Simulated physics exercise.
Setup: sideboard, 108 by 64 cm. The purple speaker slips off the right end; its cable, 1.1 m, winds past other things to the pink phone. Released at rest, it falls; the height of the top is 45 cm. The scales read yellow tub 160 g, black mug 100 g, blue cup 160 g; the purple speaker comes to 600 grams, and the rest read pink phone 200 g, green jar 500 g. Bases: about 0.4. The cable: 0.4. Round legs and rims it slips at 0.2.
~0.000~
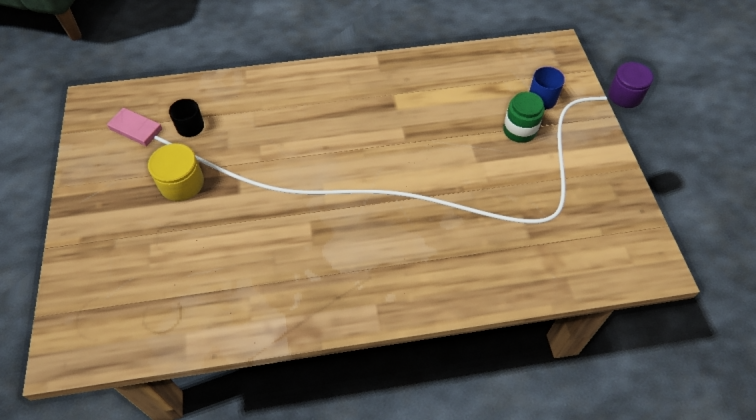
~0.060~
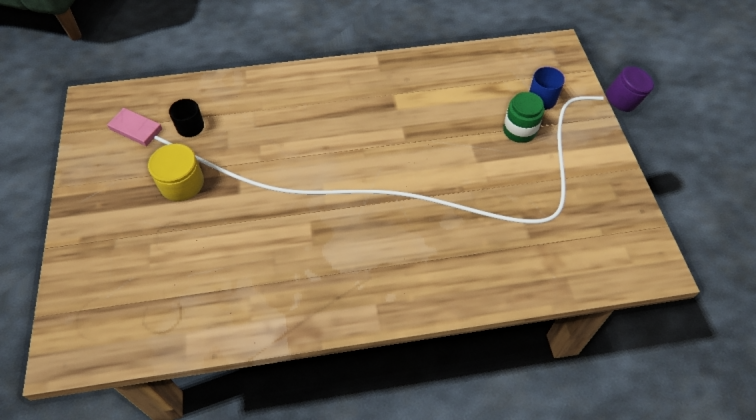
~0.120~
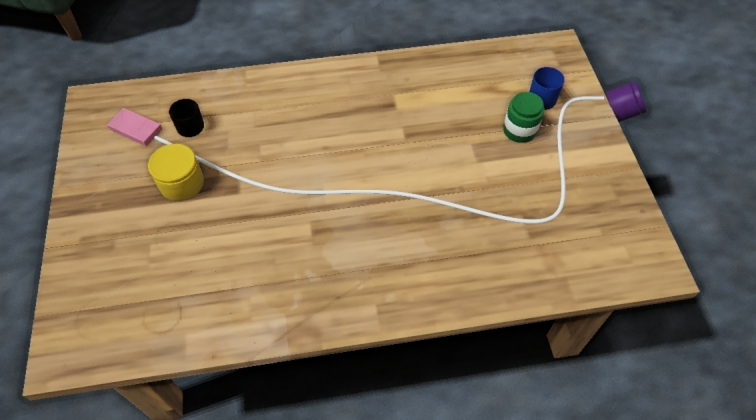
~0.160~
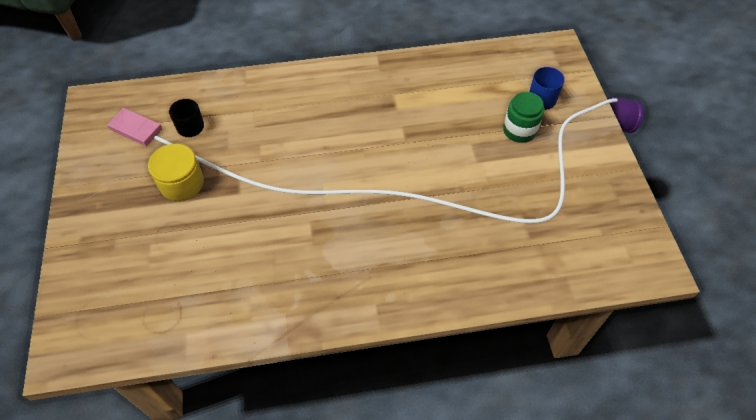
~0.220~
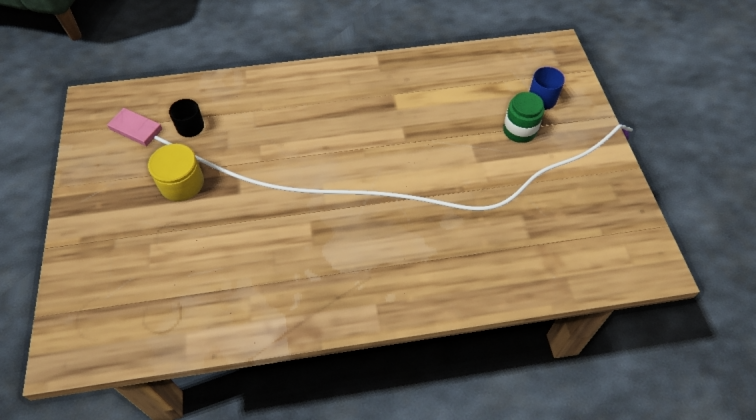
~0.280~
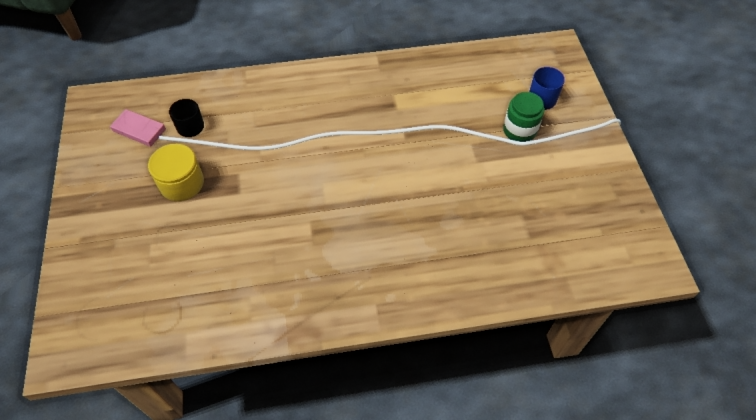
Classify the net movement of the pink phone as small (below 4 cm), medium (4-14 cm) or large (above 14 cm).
Large.
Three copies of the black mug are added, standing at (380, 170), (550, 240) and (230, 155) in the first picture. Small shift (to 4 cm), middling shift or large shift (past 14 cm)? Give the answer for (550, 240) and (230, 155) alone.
Slight and moderate.
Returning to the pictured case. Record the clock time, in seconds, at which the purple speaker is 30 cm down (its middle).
That is: 0.32 s.
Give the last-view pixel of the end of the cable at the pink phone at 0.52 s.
You'll find it near pixel (310, 148).
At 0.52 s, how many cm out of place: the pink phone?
Shift of the pink phone - 30 cm.
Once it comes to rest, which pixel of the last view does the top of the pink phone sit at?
Near (376, 157).
At 0.5 s, the cable's tail end at (310, 148); pink phone 30 cm off its start, black mug 13 cm off its start, purple speaker over the edge.
At 0.7 s, the cable's tail end at (395, 158); pink phone 46 cm off its start, black mug 13 cm off its start, purple speaker over the edge.
At 1.0 s, the cable's tail end at (402, 158); pink phone 47 cm off its start at (376, 157), black mug 13 cm off its start at (238, 72), purple speaker over the edge.
At 1.2 s, the cable's tail end at (402, 158); pink phone 47 cm off its start, black mug 13 cm off its start, purple speaker over the edge.
At 2.4 s, the cable's tail end at (402, 158); pink phone 47 cm off its start at (376, 157), black mug 13 cm off its start at (238, 72), purple speaker over the edge.
